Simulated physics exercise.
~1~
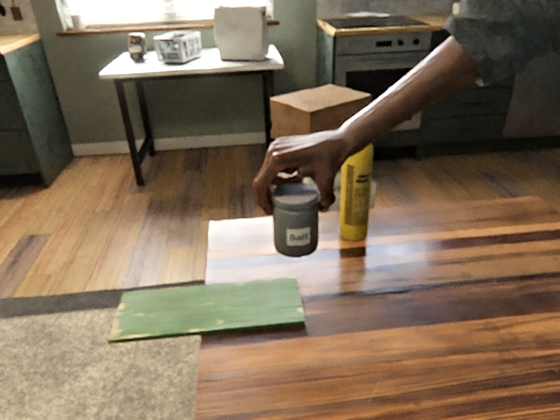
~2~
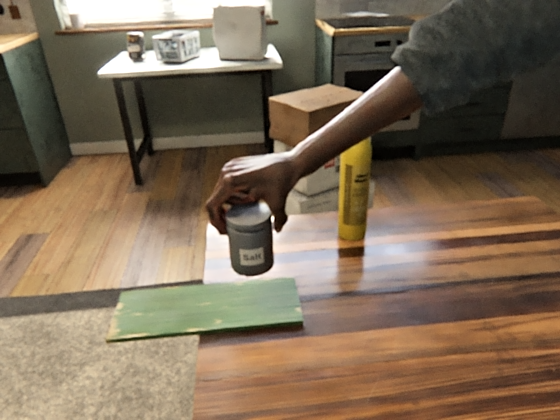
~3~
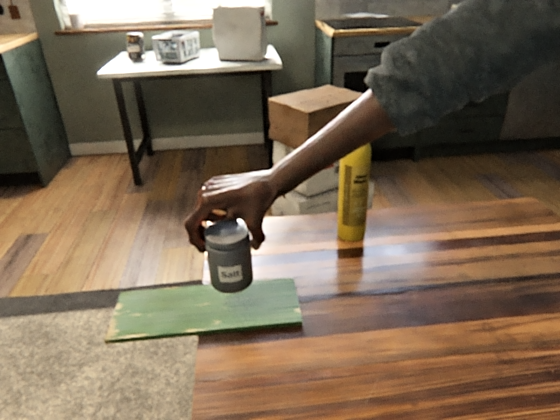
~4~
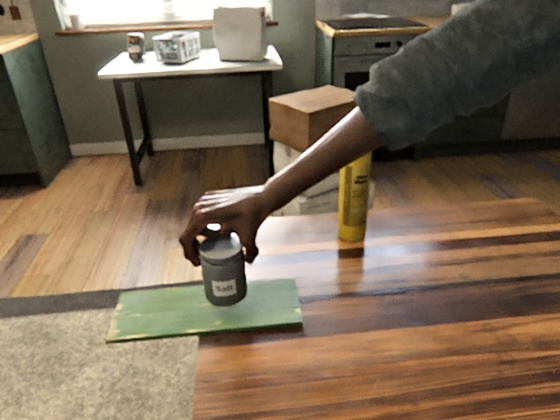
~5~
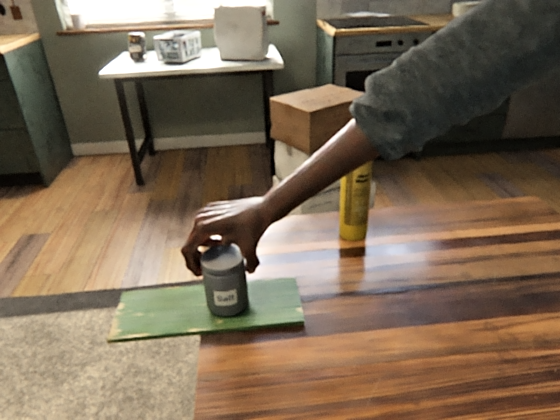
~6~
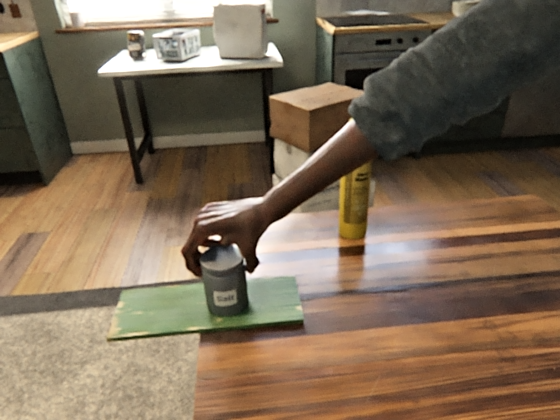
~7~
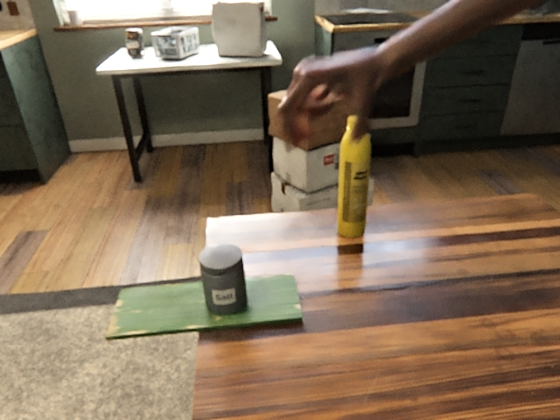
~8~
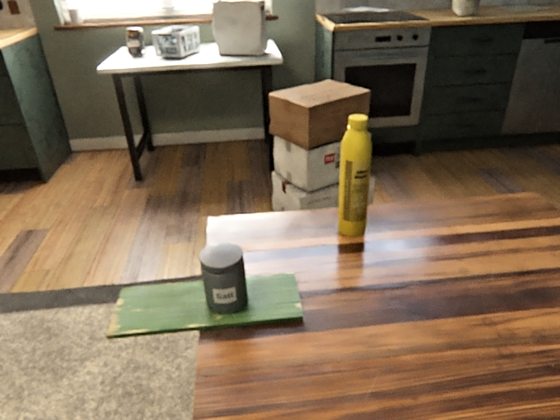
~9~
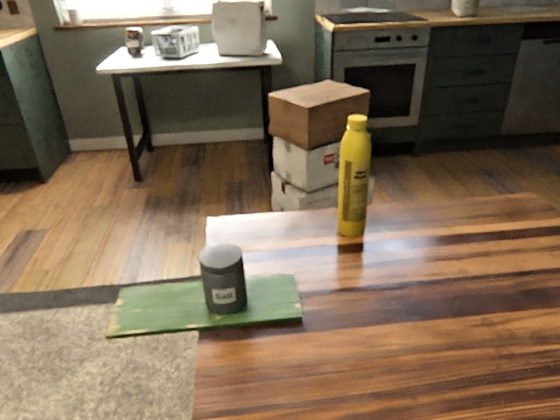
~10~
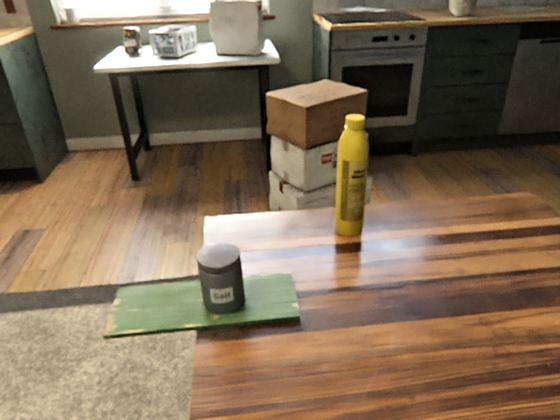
The clip shows a green plank jutting past the left end of a striped wooden table, near a yellow bottle. A hand carries a grey jar left and down, sets it upright on the plank, lets go and withdraws, and the plank, jar and bottle remain still.
